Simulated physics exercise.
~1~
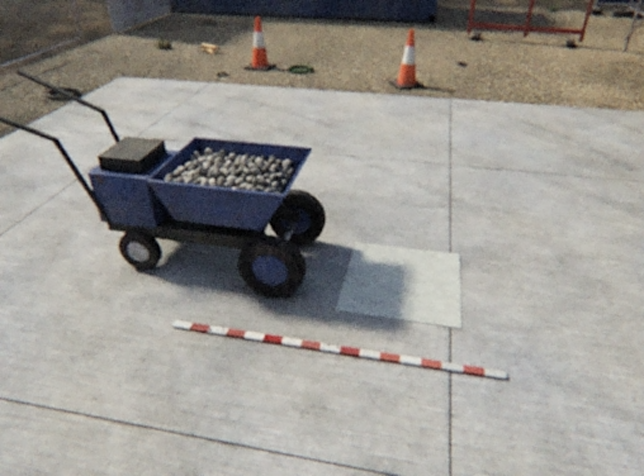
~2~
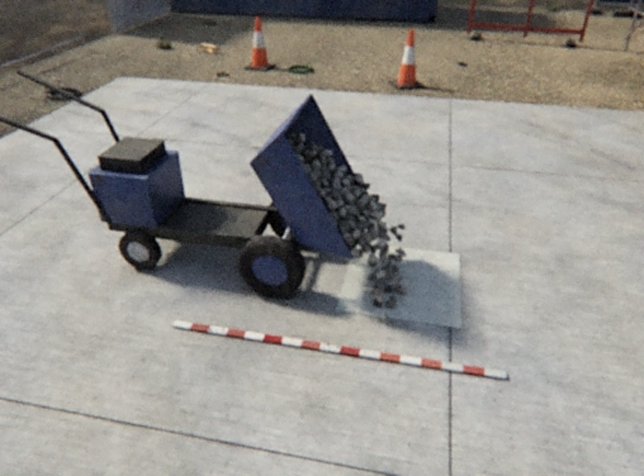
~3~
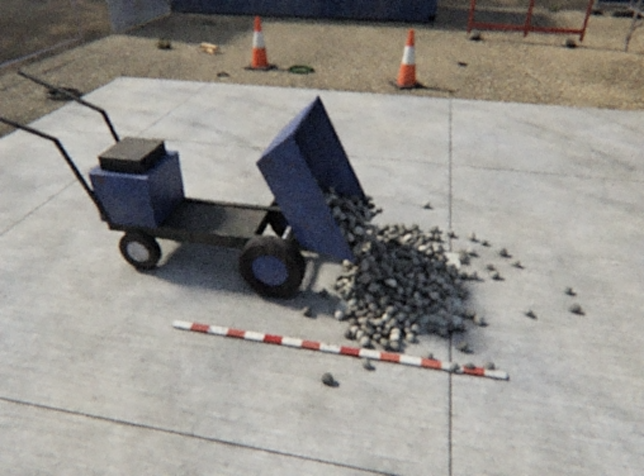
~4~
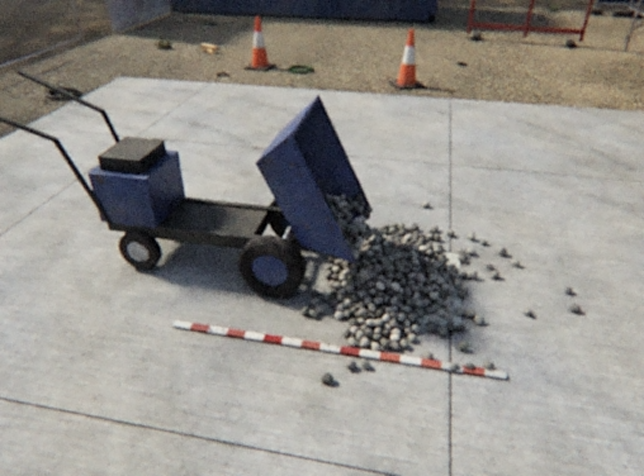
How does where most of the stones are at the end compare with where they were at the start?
At the start the stones all sat in the barrow's level tray. By the end most of them lay in a heap on the ground to the right of the barrow, lower down, with some scattered around and a few left in the tray.
